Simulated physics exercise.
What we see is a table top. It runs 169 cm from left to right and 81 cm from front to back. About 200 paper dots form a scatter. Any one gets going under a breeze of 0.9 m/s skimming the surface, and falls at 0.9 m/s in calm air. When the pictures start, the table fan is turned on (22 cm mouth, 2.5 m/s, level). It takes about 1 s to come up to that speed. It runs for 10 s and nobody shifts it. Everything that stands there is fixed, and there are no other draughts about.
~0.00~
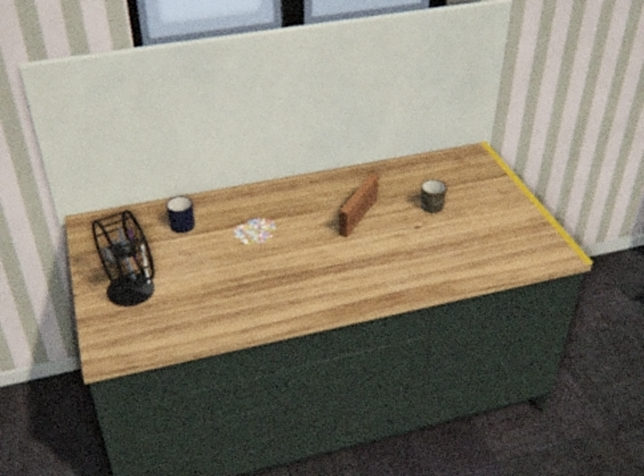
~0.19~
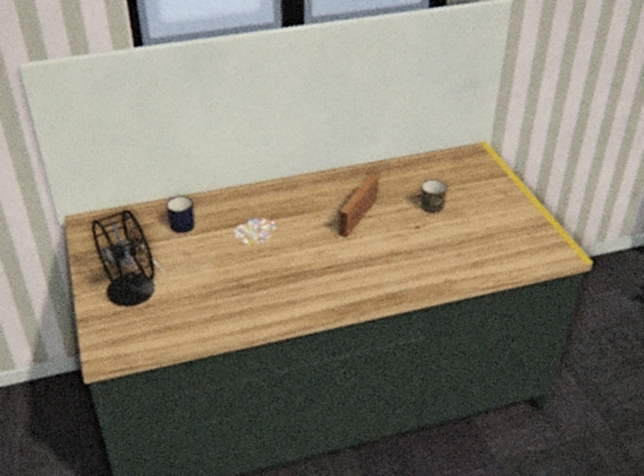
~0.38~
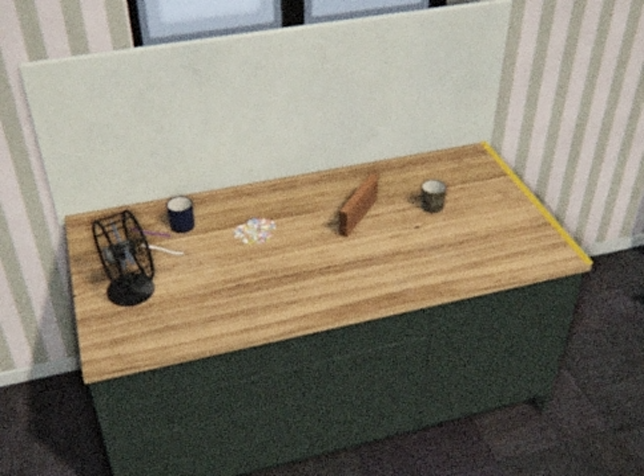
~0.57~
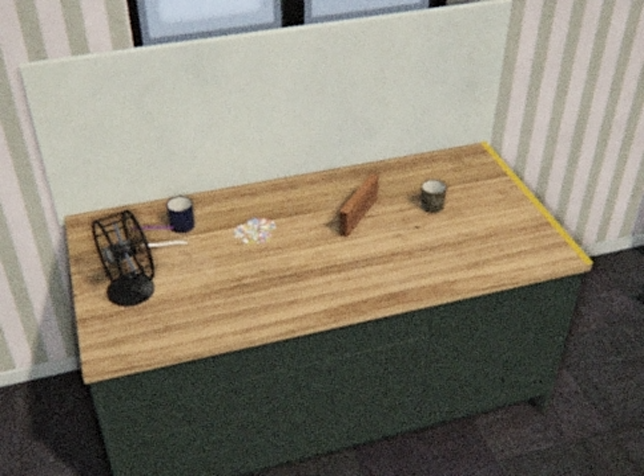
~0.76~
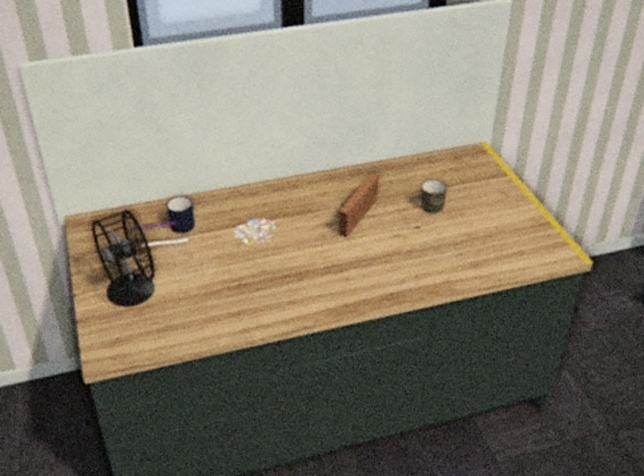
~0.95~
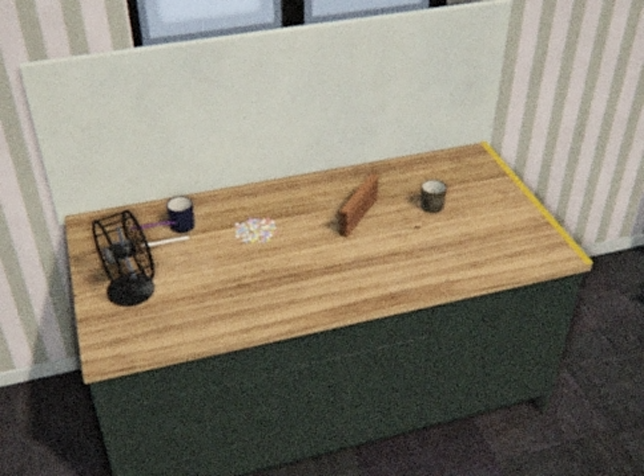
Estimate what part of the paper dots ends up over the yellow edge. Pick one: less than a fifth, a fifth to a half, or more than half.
More than half.
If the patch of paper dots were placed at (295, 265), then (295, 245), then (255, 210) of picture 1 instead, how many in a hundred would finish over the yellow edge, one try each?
Try by try: About 0 per cent, 40 per cent and 2 per cent.
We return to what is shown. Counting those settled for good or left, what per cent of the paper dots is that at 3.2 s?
Near 20 %.
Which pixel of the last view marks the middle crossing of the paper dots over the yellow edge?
The middle crossing sits close to (493, 150) in the last picture.
After 2.0 s, 0 % are over the yellow edge; the middle of those still in play is near (333, 180); 4 % have settled or left.
After 3.2 s, 36 % are over the yellow edge; the middle of those still in play is near (340, 171); 18 % have settled or left.
After 5.5 s, 62 % are over the yellow edge; the middle of those still in play is near (293, 180); 70 % have settled or left.
After 10.0 s, at the end, 65 % are over the yellow edge; the middle of those still in play is near (280, 180).
